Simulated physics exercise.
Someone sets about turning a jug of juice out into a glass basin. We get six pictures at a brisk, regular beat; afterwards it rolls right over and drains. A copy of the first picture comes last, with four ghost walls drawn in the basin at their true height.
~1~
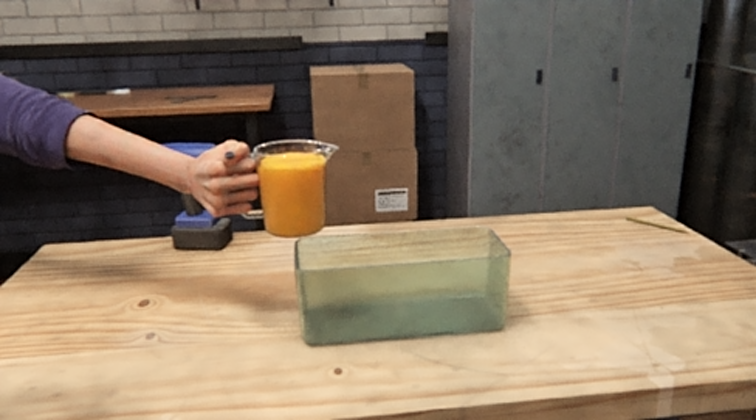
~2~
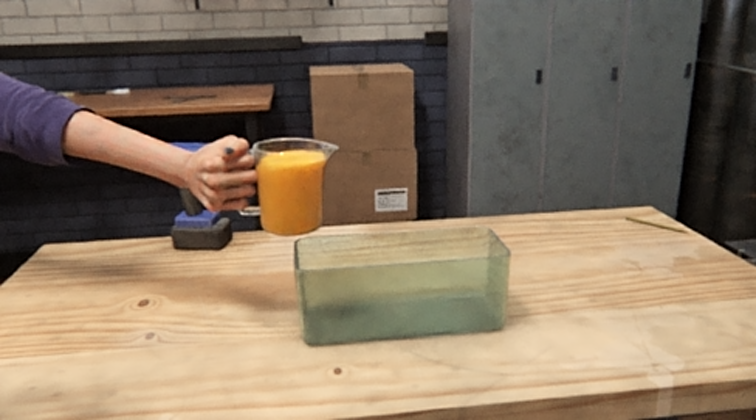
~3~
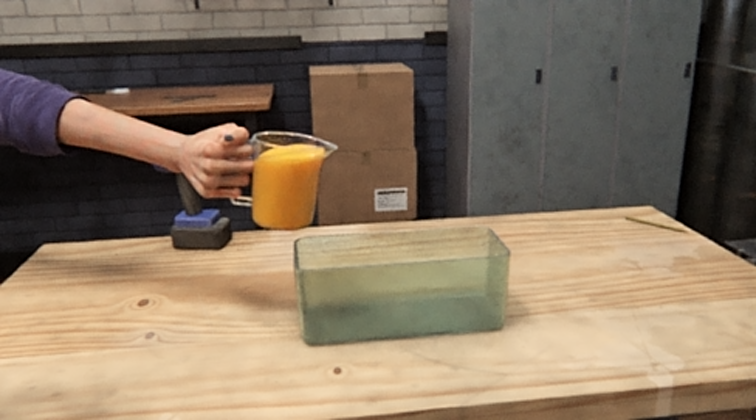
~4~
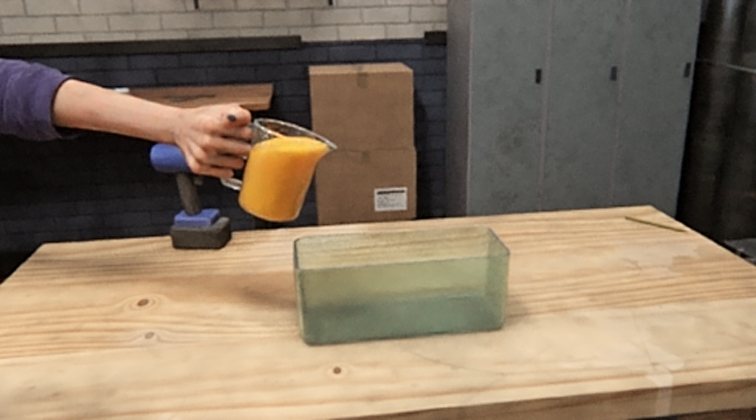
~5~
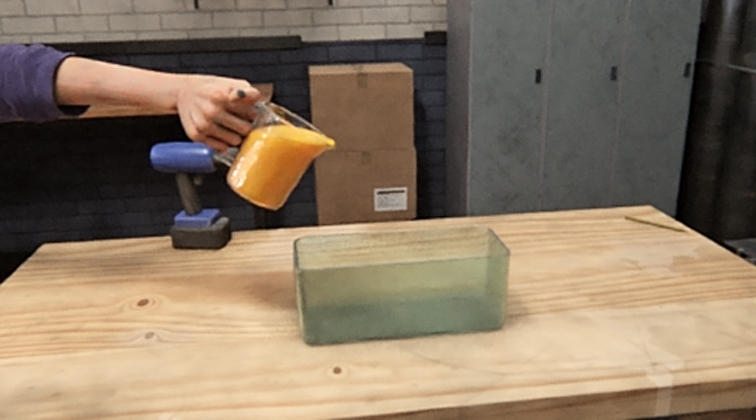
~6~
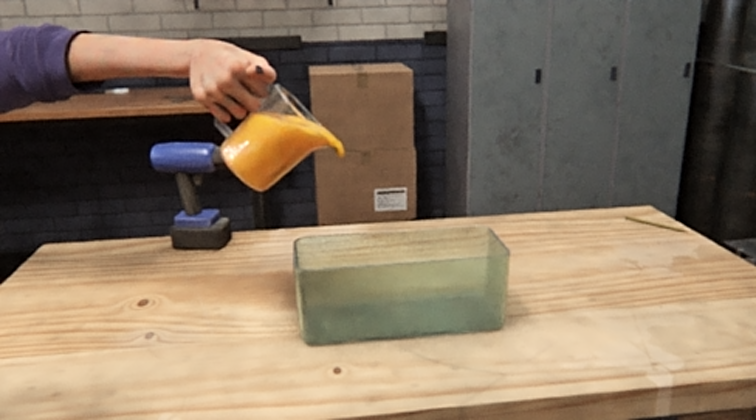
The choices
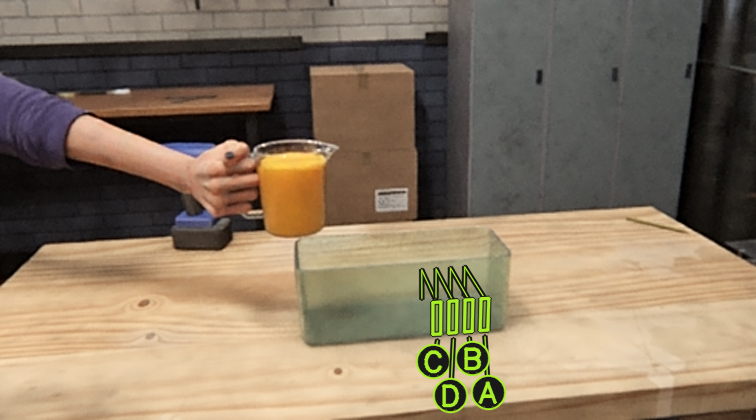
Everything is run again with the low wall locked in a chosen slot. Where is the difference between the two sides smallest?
It is C.
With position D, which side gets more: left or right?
More ends on the left.
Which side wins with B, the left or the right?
The left side.
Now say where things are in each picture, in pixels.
Upright, lip at (337, 148); basin from (302, 343) to (505, 327); nothing has left yet, in the first picture.
Tipped about 2°, lip at (337, 148); nothing has left yet, in the second picture.
Tipped about 9°, lip at (336, 147); nothing has left yet, in the third picture.
Tipped about 20°, lip at (335, 147); nothing has left yet, in the fourth picture.
Tipped about 33°, lip at (335, 147); nothing has left yet, in the fifth picture.
Tipped about 49°, lip at (334, 146); juice is over the lip, down to (341, 155), in the sixth picture.
On the marked copy, A at (484, 336); B at (469, 337); C at (437, 340); D at (453, 338).
With A, about 82 % ends left of the wall and 6 % right of it; 13 % is lost outside.
With B, about 85 % ends left of the wall and 4 % right of it; 11 % is lost outside.
With C, about 53 % ends left of the wall and 40 % right of it; 7 % is lost outside.
With D, about 79 % ends left of the wall and 12 % right of it; 8 % is lost outside.
